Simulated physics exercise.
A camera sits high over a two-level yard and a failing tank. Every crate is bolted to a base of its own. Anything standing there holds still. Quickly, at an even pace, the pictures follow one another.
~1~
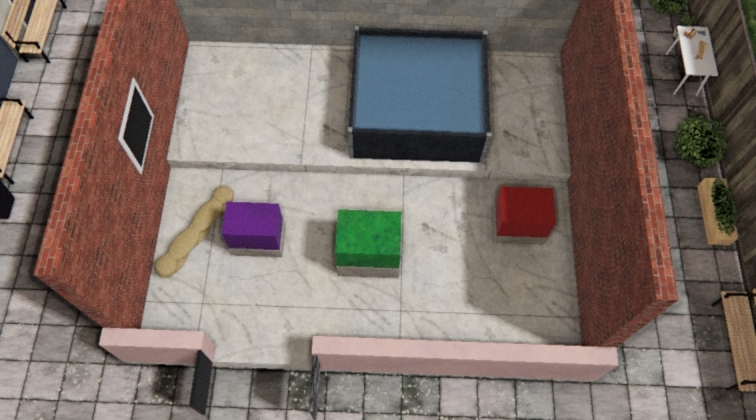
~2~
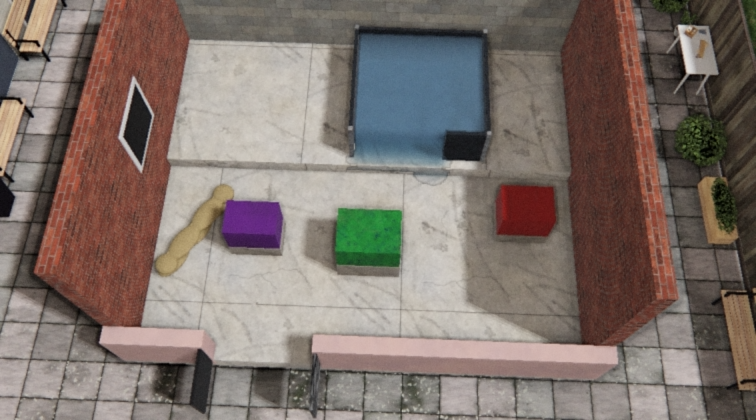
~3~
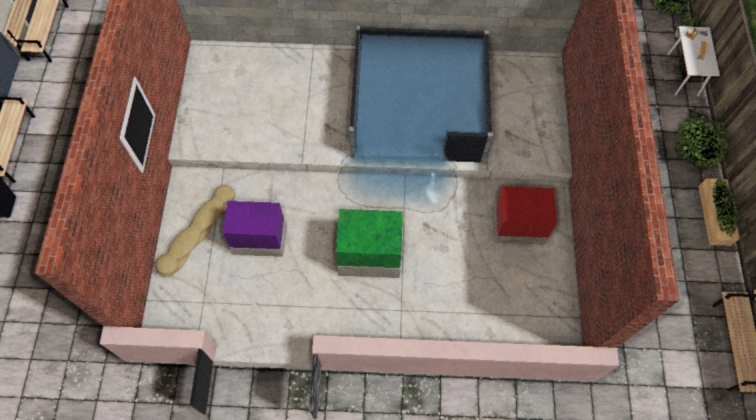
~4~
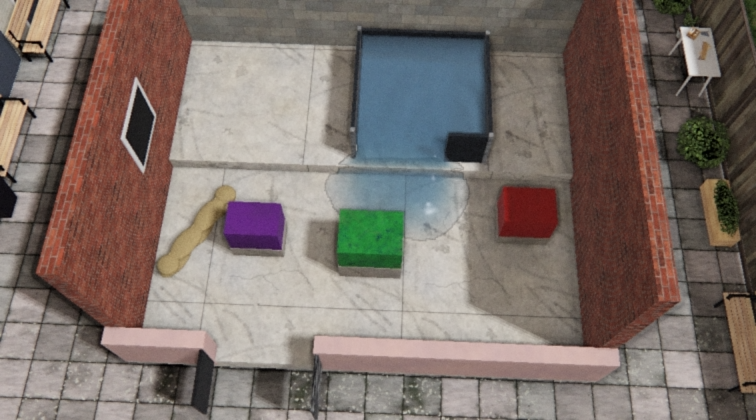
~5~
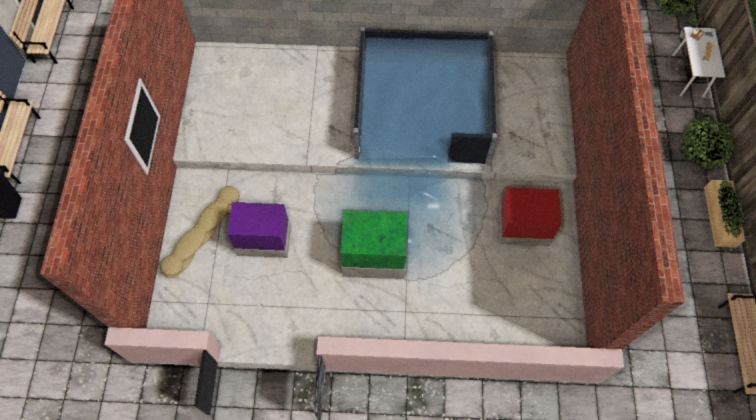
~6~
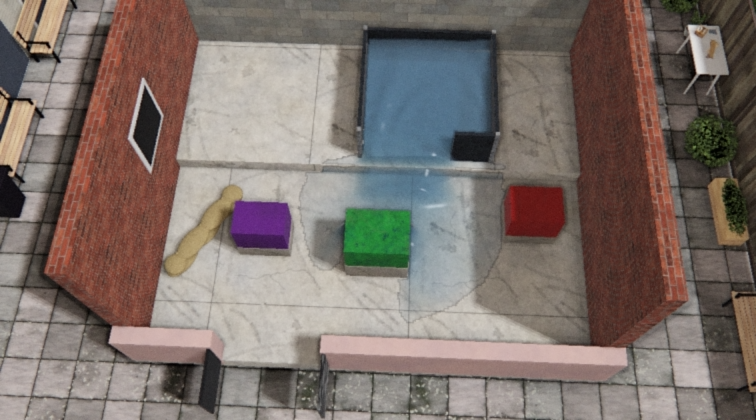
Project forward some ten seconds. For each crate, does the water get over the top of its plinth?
One by one: The green crate gets touched by the water; the purple crate gets touched by the water; the red crate never gets touched by the water.
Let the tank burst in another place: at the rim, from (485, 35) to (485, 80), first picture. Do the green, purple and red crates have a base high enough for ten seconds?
In my view the green crate is never reached; as for the purple crate, it is never reached; the red crate gets reached.
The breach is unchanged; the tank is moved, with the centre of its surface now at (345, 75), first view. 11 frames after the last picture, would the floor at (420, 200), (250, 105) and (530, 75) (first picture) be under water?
As listed: Awash, clear, clear.
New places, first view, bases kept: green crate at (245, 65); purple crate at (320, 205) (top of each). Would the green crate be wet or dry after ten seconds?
As for the green one, it keeps clear.
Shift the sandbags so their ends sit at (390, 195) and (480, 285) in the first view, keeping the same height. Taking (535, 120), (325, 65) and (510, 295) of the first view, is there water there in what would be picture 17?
Untouched, untouched, inundated.
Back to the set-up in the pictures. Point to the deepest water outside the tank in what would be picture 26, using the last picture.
Somewhere near (573, 183).
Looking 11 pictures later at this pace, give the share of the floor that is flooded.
My estimate is roughly 50 percent.
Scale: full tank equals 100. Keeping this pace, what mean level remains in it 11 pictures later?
I'd put it close to 40 percent.
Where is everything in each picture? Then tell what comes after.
The first frame shows still water in the water tank at (420, 83).
In the second frame, the front is at (445, 168), out from the gap at (398, 148).
In the third frame, the front is at (441, 205), out from the gap at (399, 150).
In the fourth frame, the front is at (434, 233), out from the gap at (400, 151).
In the fifth frame, water pours out at (403, 152) and has run to (410, 276).
In the sixth frame, the front is at (416, 312), out from the gap at (406, 150).
A moment on, water covers 30 % of the floor; the green crate water round its plinth, the purple crate water round its plinth, the red crate water round its plinth.
Next, water covers 50 % of the floor; the green crate water round its plinth, the purple crate water round its plinth, the red crate water round its plinth.
Then, water covers 60 % of the floor; the green crate water round its plinth, the purple crate water round its plinth, the red crate water round its plinth.
Later, water covers 60 % of the floor; the green crate water round its plinth, the purple crate water round its plinth, the red crate water round its plinth.
In the end, water covers 60 % of the floor; the green crate was topped, the purple crate was topped, the red crate stayed above the water.
